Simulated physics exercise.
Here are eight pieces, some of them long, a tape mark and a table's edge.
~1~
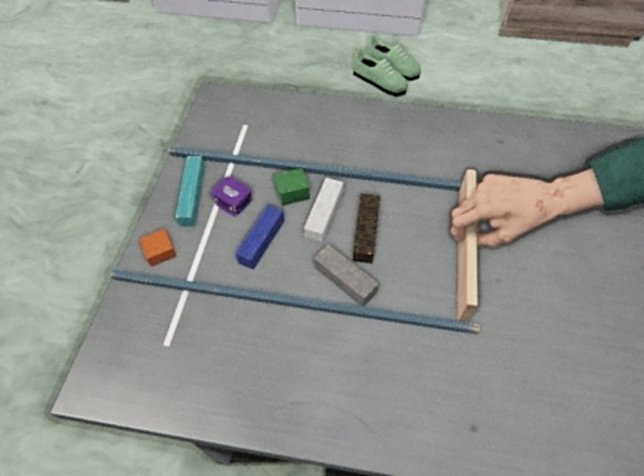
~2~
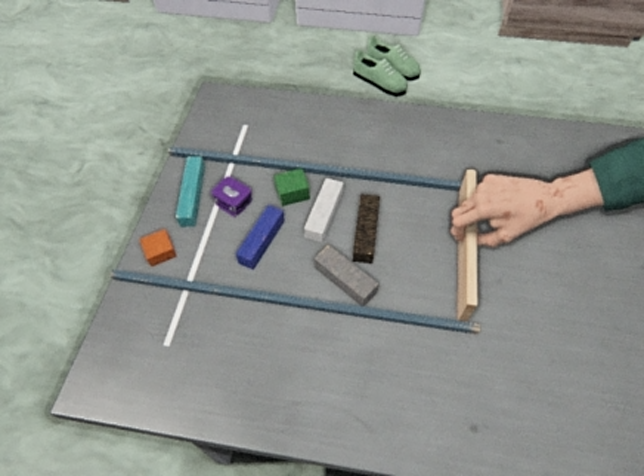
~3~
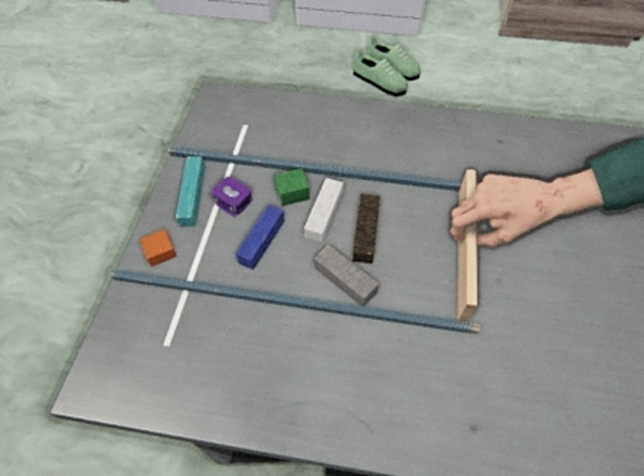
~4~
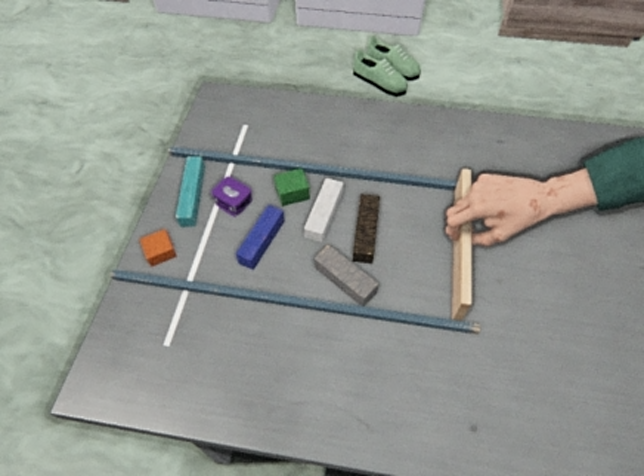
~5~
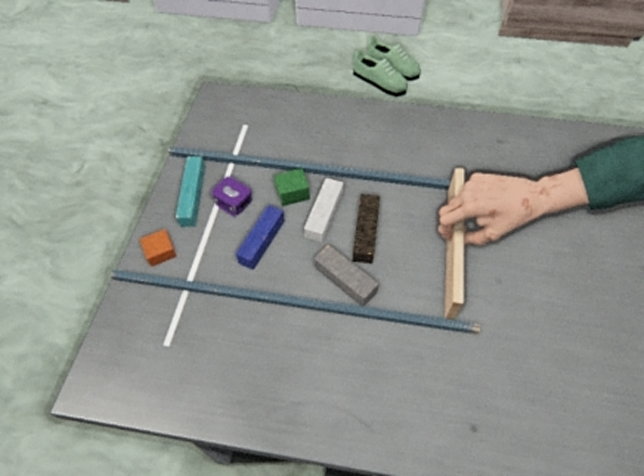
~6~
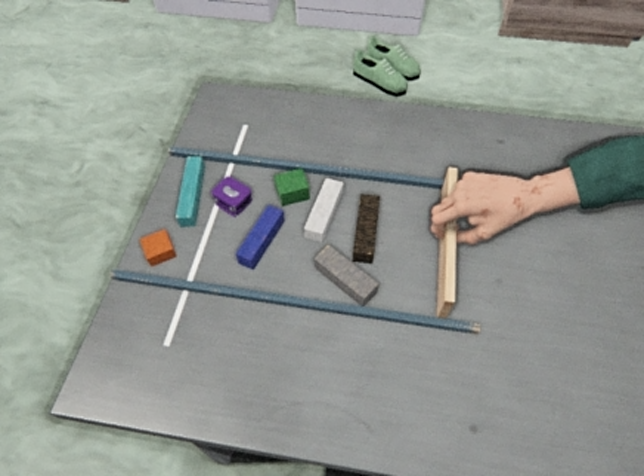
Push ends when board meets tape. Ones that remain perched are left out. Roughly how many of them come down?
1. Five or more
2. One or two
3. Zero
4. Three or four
2.
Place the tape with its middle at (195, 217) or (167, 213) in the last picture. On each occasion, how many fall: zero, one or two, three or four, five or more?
In that order: Either three or four; five or more.
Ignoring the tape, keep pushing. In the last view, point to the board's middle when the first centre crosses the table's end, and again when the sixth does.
In pixels, around (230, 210) followed by around (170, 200).
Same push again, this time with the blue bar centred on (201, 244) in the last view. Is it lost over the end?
Lab note: It does not drop.
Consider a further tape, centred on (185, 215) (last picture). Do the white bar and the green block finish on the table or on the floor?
Outcome: White bar is still present, green block goes missing.
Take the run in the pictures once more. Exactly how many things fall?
That makes a total of 2.
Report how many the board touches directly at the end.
That comes to 2.
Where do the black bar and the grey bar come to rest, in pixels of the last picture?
Black bar at about (204, 206), grey bar at about (175, 247).
Soon after, none off yet; orange block at rest near (158, 248); turquoise bar at rest near (191, 191); purple case at rest near (233, 197).
At rest, the number that fall off is one or two; fallen, turquoise bar and orange block.
